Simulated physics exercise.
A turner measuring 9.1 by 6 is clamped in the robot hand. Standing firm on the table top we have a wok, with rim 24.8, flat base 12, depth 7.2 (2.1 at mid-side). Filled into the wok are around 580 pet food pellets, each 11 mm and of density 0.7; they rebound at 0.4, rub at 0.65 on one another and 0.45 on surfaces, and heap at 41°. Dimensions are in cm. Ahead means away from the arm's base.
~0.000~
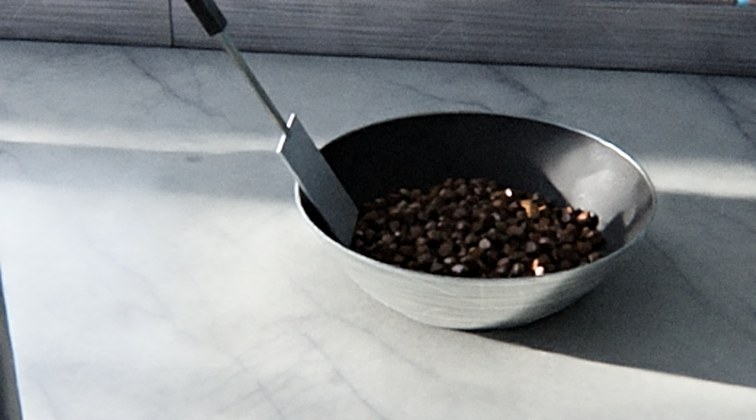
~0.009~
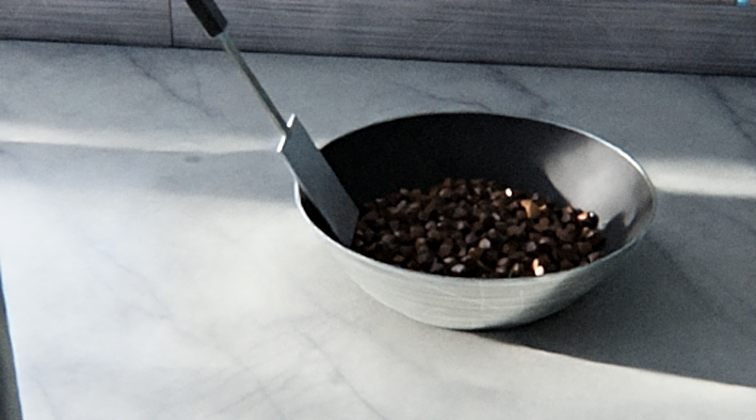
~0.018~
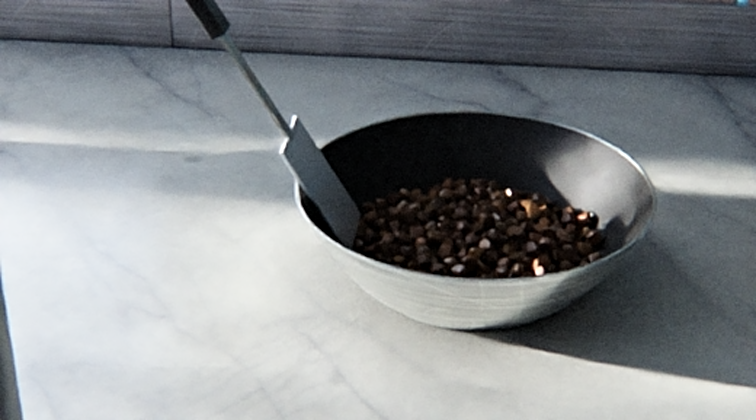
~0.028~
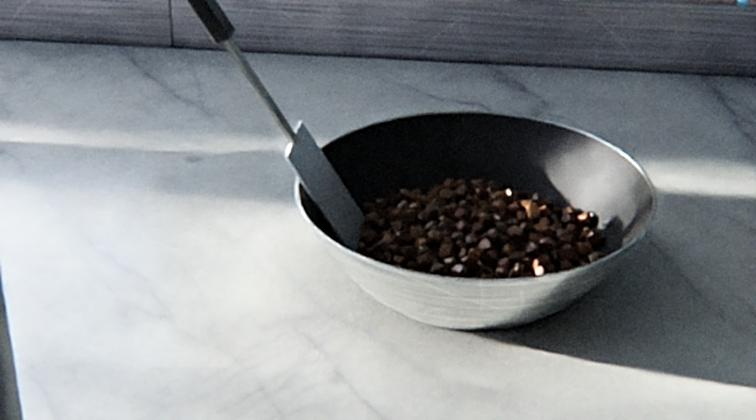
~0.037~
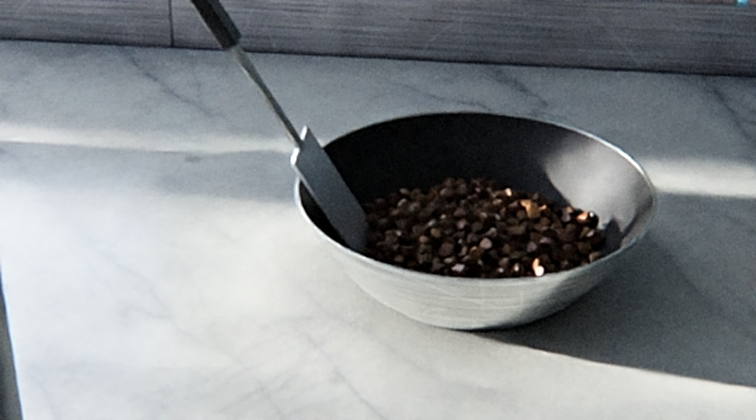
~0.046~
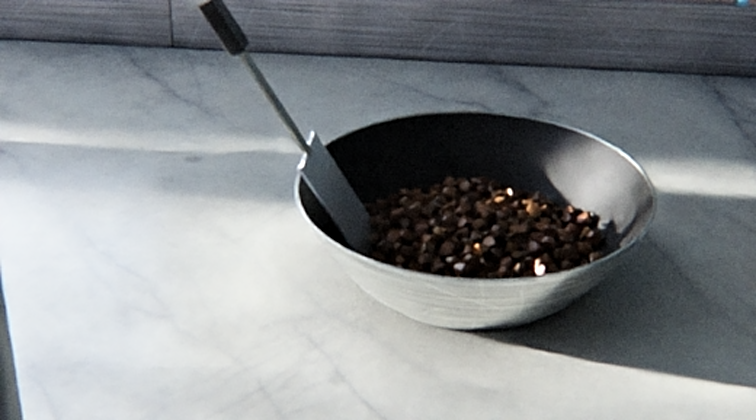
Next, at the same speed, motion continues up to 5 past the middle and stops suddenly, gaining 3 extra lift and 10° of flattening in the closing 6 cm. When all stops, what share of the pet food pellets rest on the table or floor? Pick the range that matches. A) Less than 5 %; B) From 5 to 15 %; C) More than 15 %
Less than 5 % (A).
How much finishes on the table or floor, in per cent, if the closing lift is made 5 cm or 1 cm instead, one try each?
Roughly 0 % and then 0 %.
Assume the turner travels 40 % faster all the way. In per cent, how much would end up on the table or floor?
The share on the table or floor would be about 0 percent.
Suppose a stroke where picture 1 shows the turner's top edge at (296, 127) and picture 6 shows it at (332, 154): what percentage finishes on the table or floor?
Roughly 5 %.
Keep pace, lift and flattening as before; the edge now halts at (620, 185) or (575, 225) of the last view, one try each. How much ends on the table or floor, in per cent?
I'd say some 30 per cent, then some 10 per cent.
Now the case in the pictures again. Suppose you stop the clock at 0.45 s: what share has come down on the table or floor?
Around 0 percent.
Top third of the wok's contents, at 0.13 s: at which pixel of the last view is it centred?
Estimated point: Close to (510, 233).
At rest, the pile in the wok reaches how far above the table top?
8.0 cm.
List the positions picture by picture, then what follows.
The first picture shows turner top edge at (286, 132), sloping 59°; upper third of the load around (477, 236), from x 355 to 595, top at y 185; 582 in the wok.
The second picture shows turner top edge at (286, 132), sloping 59°; upper third of the load around (477, 236), from x 355 to 595, top at y 185.
The third picture shows turner top edge at (288, 134), sloping 59°; upper third of the load around (477, 236), from x 355 to 595, top at y 185.
The fourth picture shows turner top edge at (293, 138), sloping 59°; upper third of the load around (477, 236), from x 355 to 595, top at y 185.
The fifth picture shows turner top edge at (299, 144), sloping 59°; upper third of the load around (478, 236), from x 355 to 595, top at y 185.
The sixth picture shows turner top edge at (306, 150), sloping 59°; upper third of the load around (478, 235), from x 355 to 600, top at y 180; 582 in the wok.
By 0.13 s, sloping 59°, highest piece 8 above the table; 582 in the wok.
By 0.21 s, sloping 55°, highest piece 11 above the table; 581 in the wok, 1 on the blade or in flight.
By 0.45 s, sloping 49°, highest piece 7 above the table; 580 in the wok, 2 on the table or floor.
By 1.50 s, sloping 49°, highest piece 7 above the table; 580 in the wok, 2 on the table or floor.
Final count, 580 in the wok, 2 on the table or floor. That is 0 % on the table or floor.
